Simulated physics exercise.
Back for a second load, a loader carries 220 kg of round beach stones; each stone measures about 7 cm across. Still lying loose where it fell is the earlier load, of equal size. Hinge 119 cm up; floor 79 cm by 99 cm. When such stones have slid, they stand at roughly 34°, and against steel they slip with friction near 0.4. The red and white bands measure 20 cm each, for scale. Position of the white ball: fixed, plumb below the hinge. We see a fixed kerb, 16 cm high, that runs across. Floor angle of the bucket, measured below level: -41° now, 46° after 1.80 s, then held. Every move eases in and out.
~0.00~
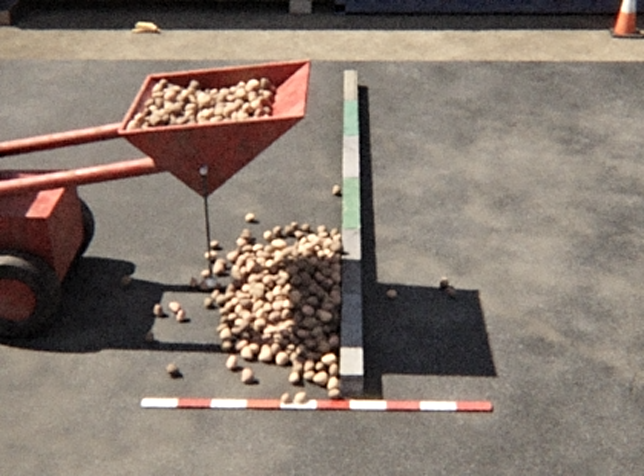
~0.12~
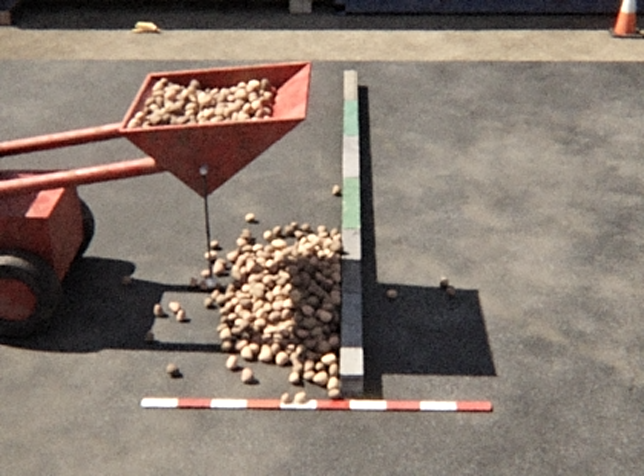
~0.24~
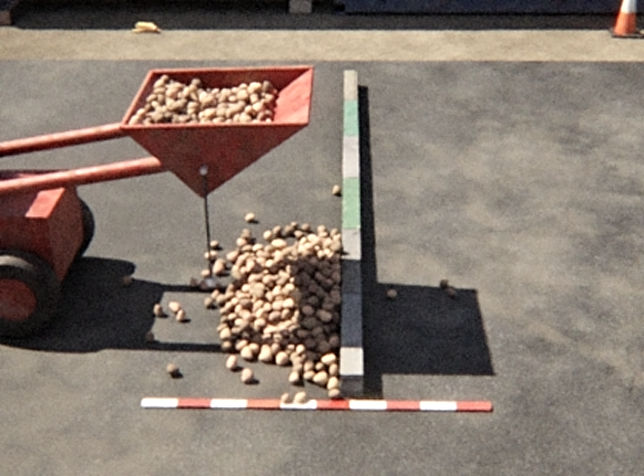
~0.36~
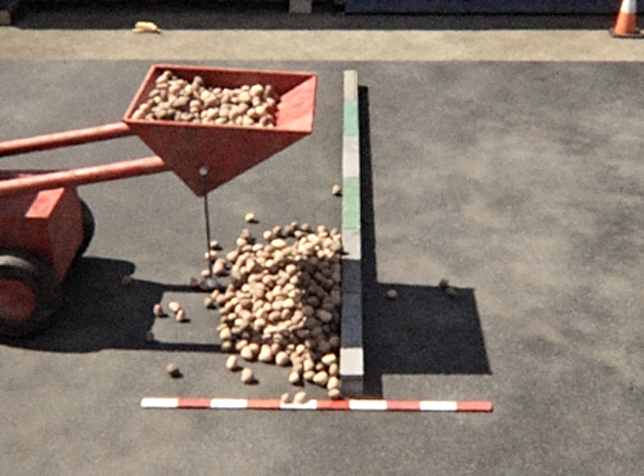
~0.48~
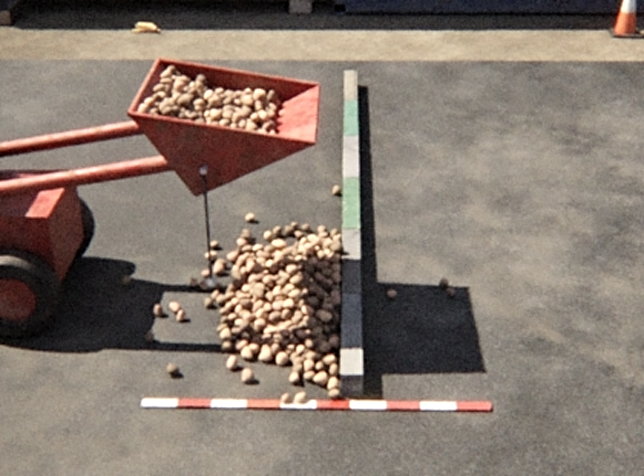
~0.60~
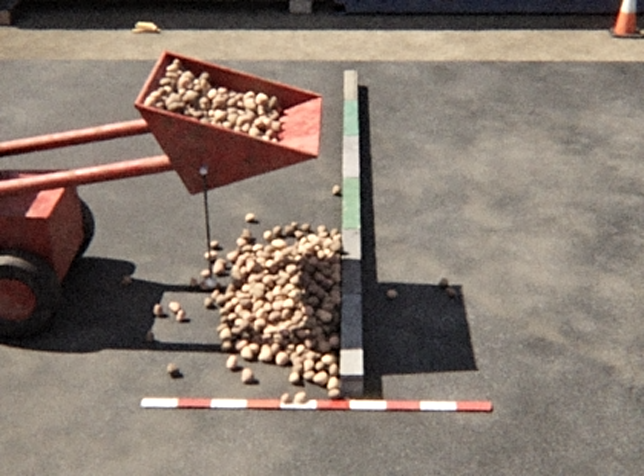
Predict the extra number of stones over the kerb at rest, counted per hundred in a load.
About 34 more per hundred stones.
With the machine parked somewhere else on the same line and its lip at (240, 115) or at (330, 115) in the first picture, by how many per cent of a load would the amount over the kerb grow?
Some 0 percent first and 65 percent second.
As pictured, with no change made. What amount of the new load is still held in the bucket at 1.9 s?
It still holds about 5 per cent.
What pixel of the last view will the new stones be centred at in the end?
Middle: Approx. (333, 282) px.
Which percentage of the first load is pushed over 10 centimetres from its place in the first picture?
I'd put it at about 10 per cent.
After 1.4 s the floor is at 32°; in per cent of one load, 94 in the bucket, 105 on this side of the kerb, 1 over the kerb; the foremost stones are at (373, 298).
After 1.9 s the floor is at 46°; in per cent of one load, 6 in the bucket, 179 on this side of the kerb, 14 over the kerb; the foremost stones are at (435, 287).
After 2.2 s the floor is at 46°; in per cent of one load, 0 in the bucket, 169 on this side of the kerb, 31 over the kerb; the foremost stones are at (498, 304).
After 4.7 s the floor is at 46°; in per cent of one load, 0 in the bucket, 165 on this side of the kerb, 35 over the kerb; the foremost stones are at (568, 311). Net gain over the kerb, 34.
